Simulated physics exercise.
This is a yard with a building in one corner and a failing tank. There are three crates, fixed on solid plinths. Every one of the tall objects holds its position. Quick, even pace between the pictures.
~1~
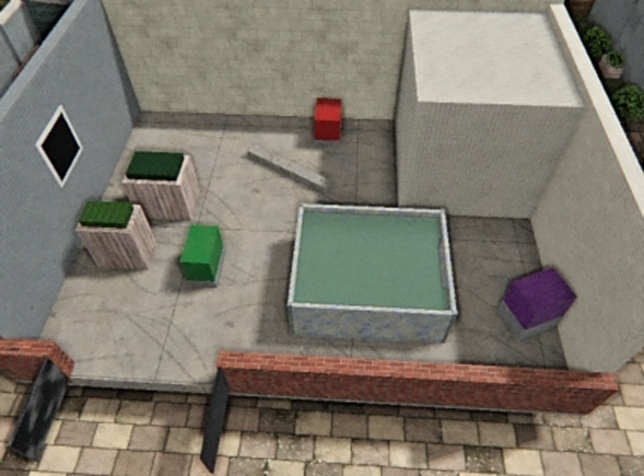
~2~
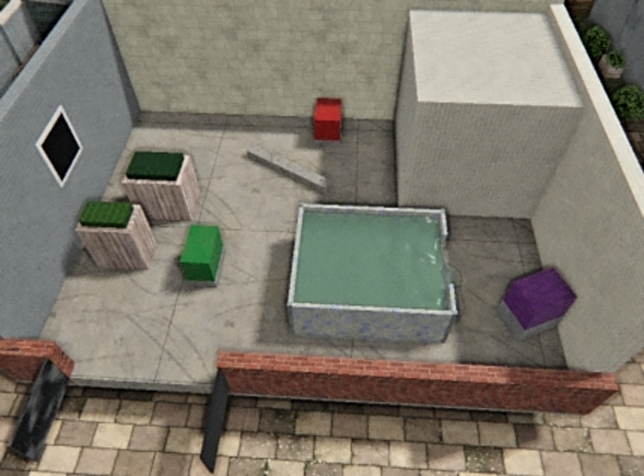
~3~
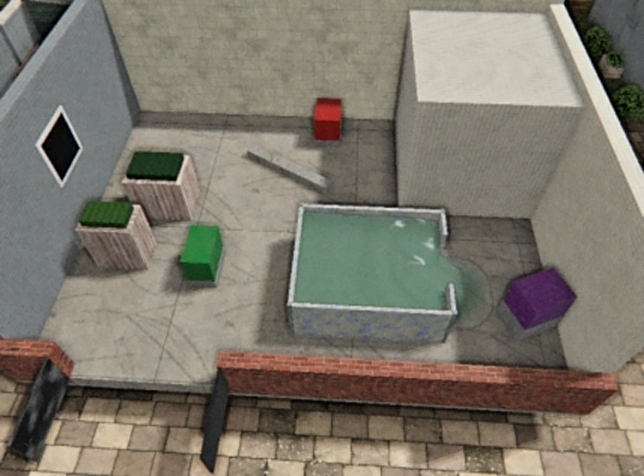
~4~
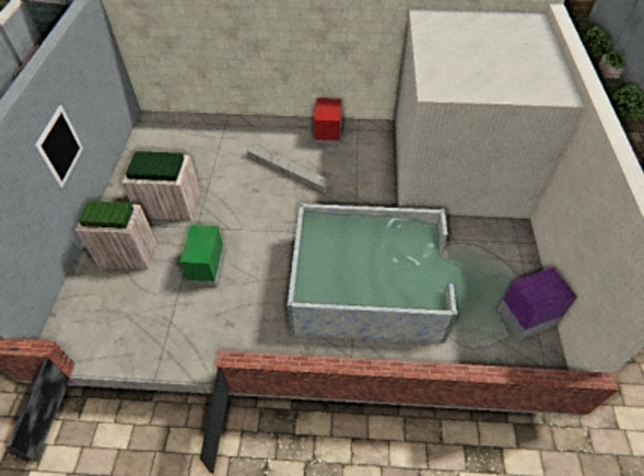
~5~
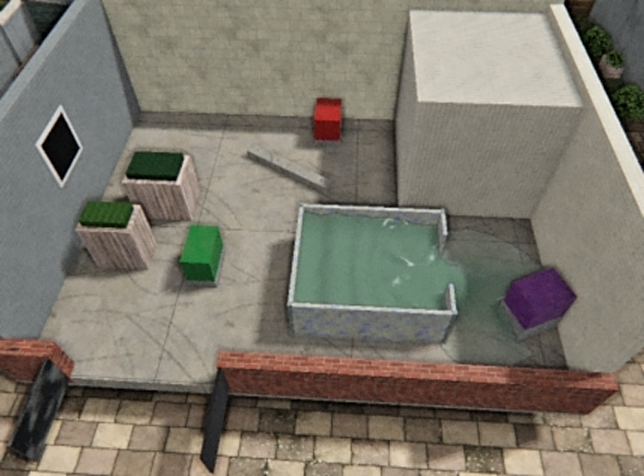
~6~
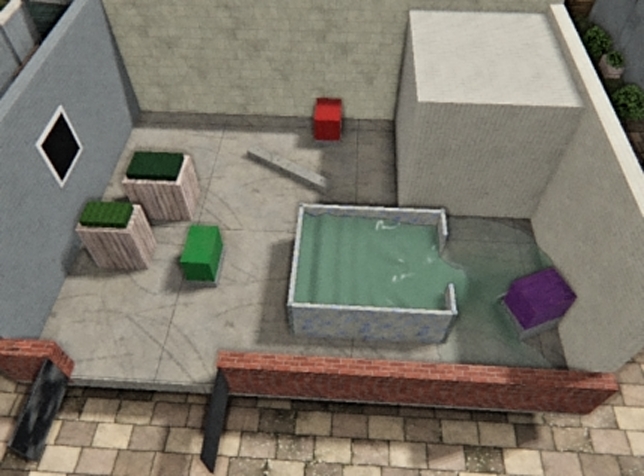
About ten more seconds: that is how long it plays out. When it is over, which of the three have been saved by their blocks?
Green crate: Untouched; red crate: Untouched; purple crate: Touched.
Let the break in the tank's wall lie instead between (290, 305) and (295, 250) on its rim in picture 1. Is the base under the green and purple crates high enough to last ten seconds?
As I see it, the green crate gets reached, and the purple crate is not reached.
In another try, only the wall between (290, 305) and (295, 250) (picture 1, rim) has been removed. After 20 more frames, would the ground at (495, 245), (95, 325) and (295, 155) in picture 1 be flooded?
In sequence: Untouched, inundated, untouched.
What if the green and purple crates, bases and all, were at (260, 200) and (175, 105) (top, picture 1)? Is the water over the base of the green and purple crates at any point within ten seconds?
The green one is reached, the purple one is not reached.
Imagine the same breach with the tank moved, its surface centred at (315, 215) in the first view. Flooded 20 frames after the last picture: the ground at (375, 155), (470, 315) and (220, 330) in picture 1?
The first spot is not reached, the second inundated, and the third not reached.
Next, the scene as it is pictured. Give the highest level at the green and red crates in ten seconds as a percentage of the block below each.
50 and 60 %, roughly.
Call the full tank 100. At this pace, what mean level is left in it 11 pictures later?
Estimate: Around 58 %.
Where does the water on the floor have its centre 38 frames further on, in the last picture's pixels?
About (351, 265) in the last view.
A moment on, water covers 15 % of the floor; the green crate not reached, the red crate not reached, the purple crate water round its plinth.
Next, water covers 20 % of the floor; the green crate not reached, the red crate not reached, the purple crate water round its plinth.
Then, water covers 40 % of the floor; the green crate water round its plinth, the red crate not reached, the purple crate water round its plinth.
Later, water covers 75 % of the floor; the green crate water round its plinth, the red crate water round its plinth, the purple crate water round its plinth.
In the end, water covers 95 % of the floor; the green crate stayed above the water, the red crate stayed above the water, the purple crate was topped.
